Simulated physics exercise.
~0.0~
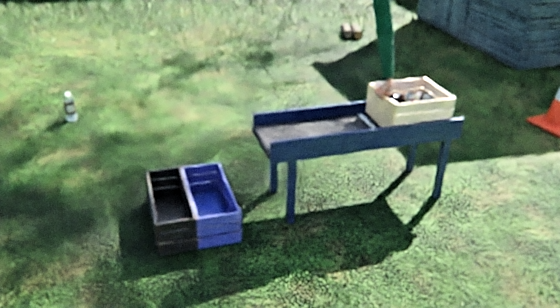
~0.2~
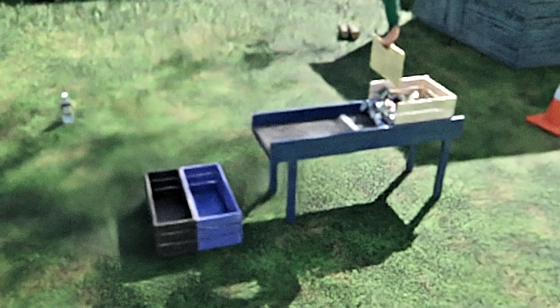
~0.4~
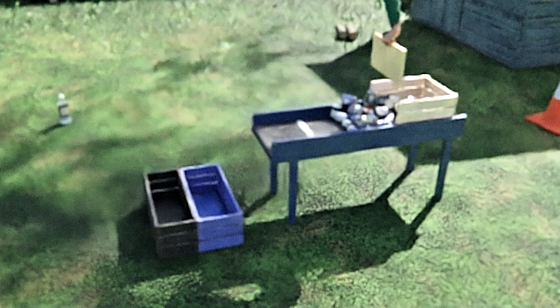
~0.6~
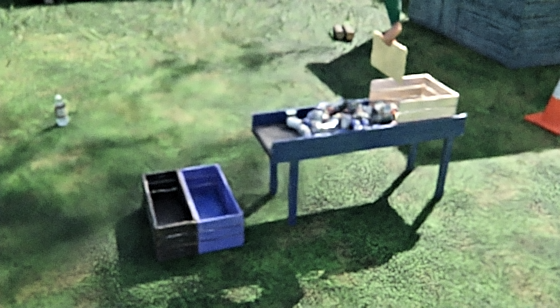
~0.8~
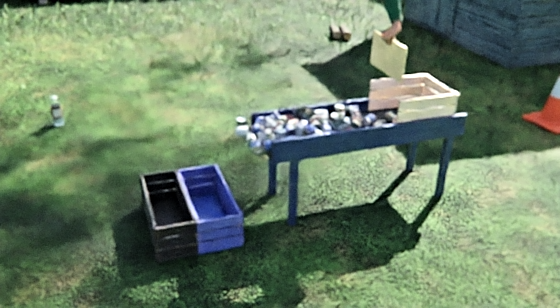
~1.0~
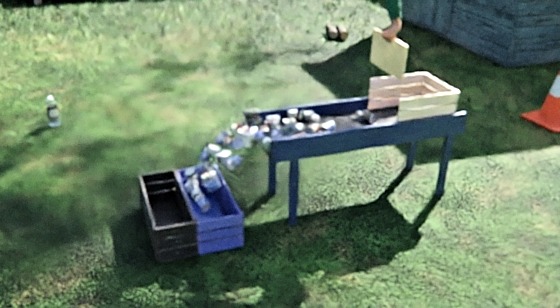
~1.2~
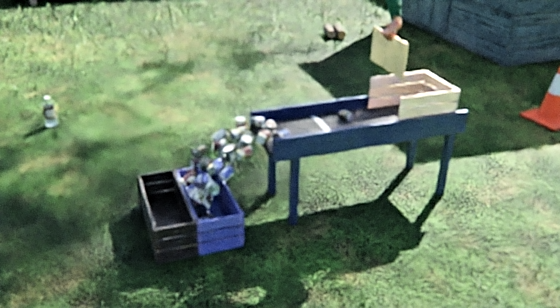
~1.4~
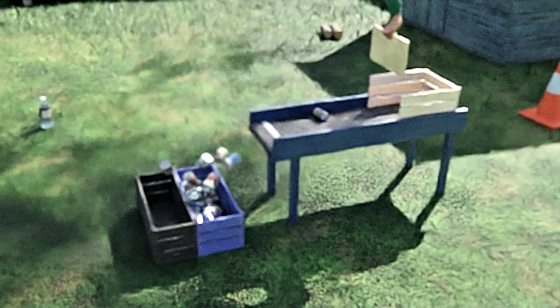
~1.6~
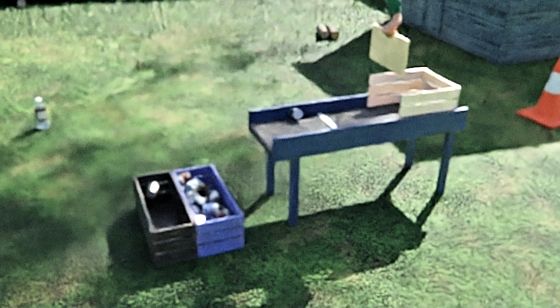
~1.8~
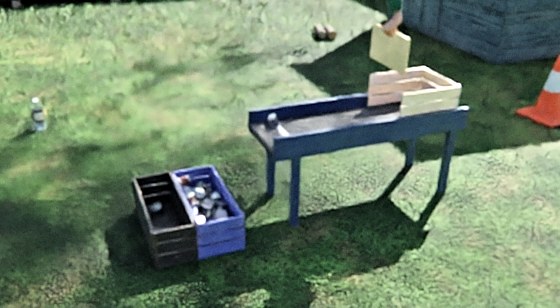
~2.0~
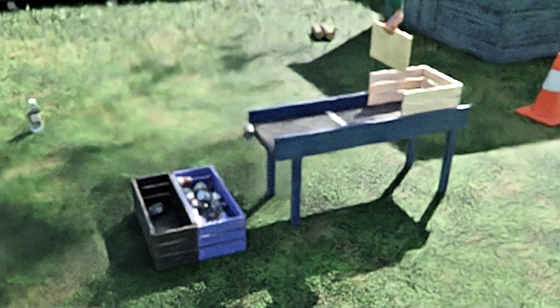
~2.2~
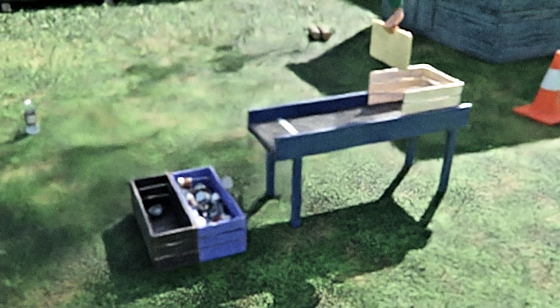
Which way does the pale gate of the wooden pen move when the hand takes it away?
The gate moves upward, lifted by the hand and then held above the pen.
